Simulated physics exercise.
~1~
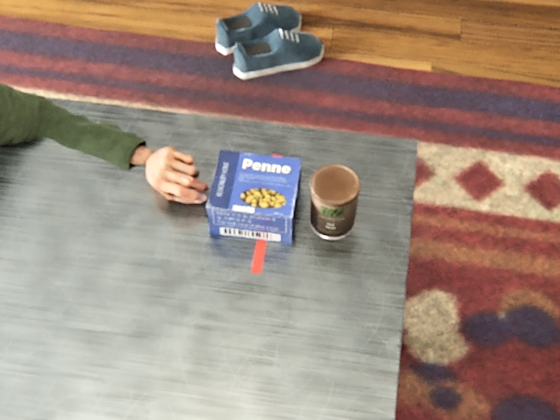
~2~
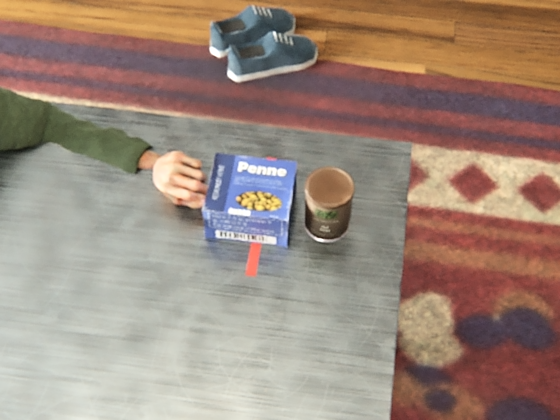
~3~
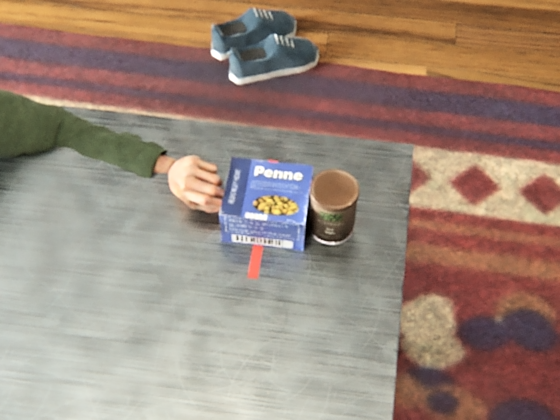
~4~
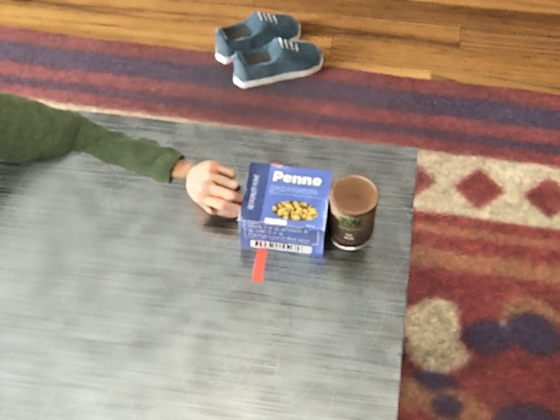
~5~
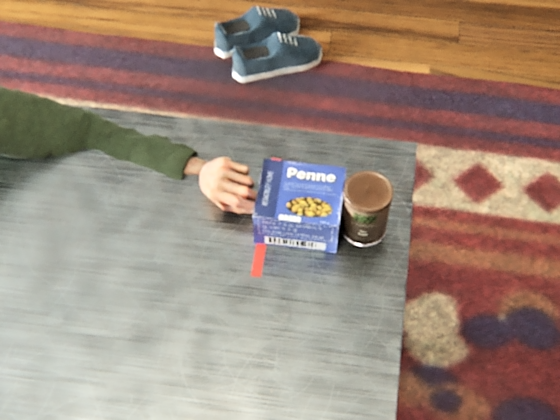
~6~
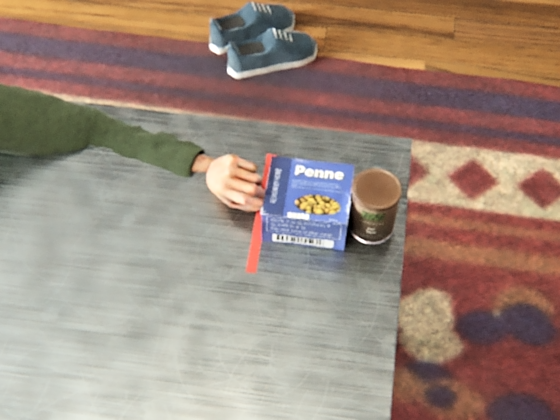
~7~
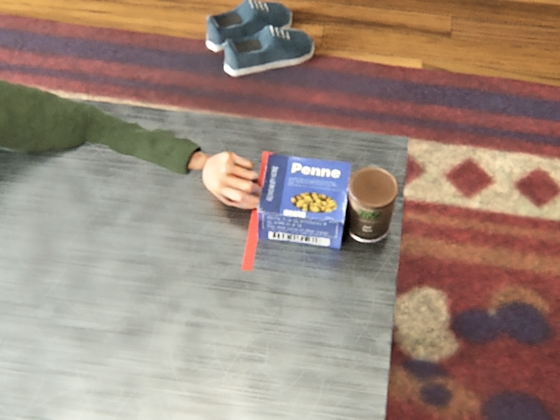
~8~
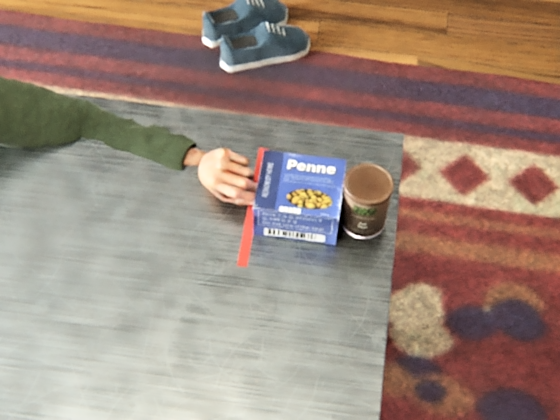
To begin with, a hand in a green sleeve rests against the left side of a blue box of penne on a grey table, with an upright brown tin just to the right and a strip of red tape by the box. The hand pushes the box to the right, closing the small gap to the tin. The box and tin then slide together a short way toward the table's right edge, uncovering more of the tape. The hand stops near the tape, and both objects come to rest, the tin still upright on the table close to the edge.
